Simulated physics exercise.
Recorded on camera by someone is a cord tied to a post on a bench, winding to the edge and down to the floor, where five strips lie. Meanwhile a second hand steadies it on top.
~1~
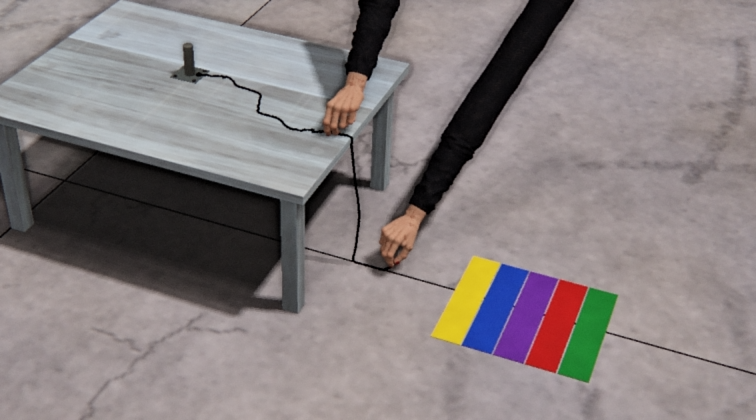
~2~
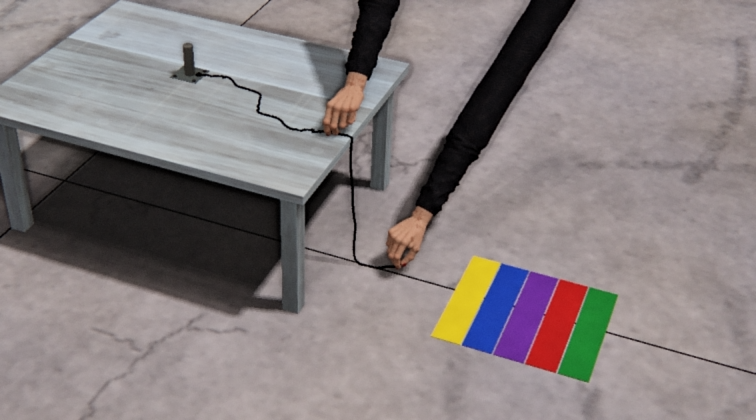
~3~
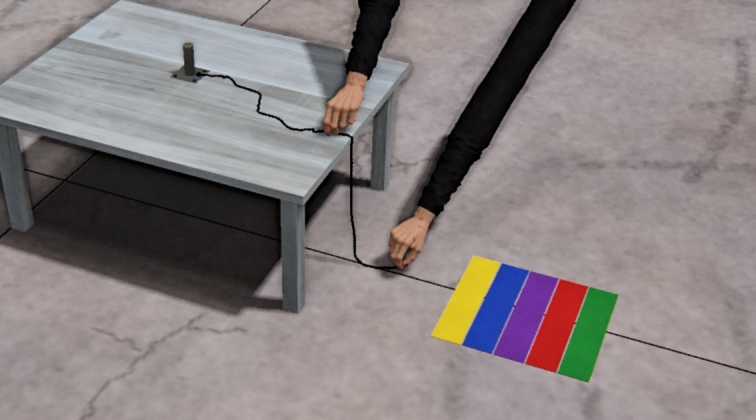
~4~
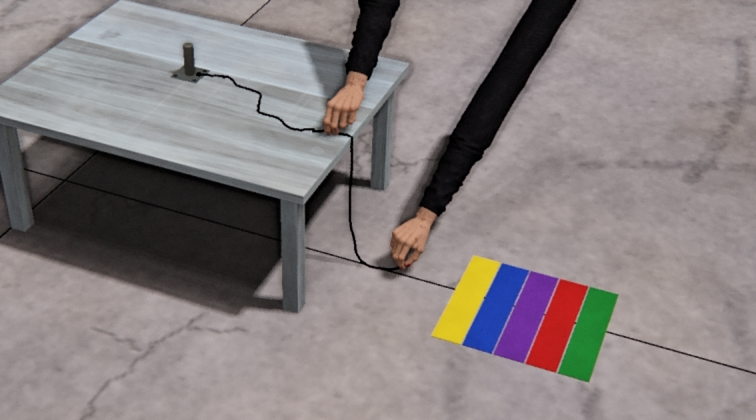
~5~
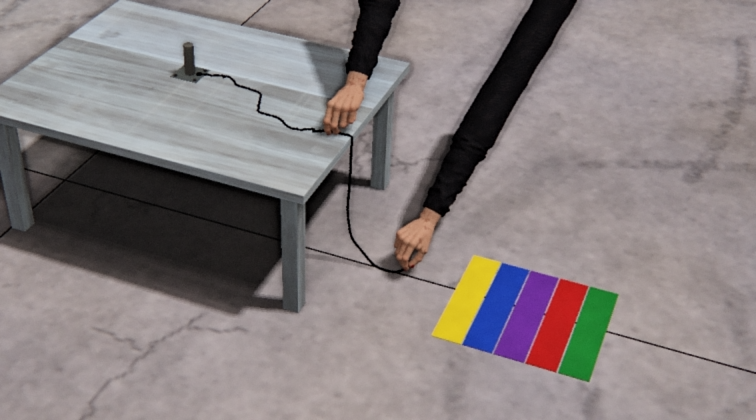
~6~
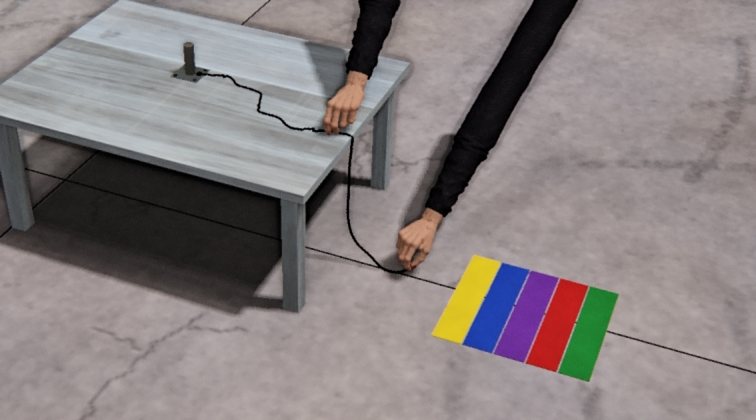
We see a black cord running from a post across a gray table and over its edge to the floor, where one hand draws its end slightly right toward five colored strips while another hand stays at the tabletop.
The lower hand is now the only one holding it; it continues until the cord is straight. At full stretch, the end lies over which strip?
Over the purple strip.
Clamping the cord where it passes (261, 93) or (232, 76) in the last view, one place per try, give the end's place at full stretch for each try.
(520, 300), (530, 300).
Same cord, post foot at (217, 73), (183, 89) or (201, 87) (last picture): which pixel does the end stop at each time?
Near (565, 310); near (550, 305); near (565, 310).
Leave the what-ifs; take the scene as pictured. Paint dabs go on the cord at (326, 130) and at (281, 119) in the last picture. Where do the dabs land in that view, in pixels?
First: (368, 146). Second: (318, 119).
A little later, end near (478, 285); over yellow.
Next, end near (514, 295); over blue.
When it is tight, end near (536, 302); over purple. It gets as far as the purple strip.
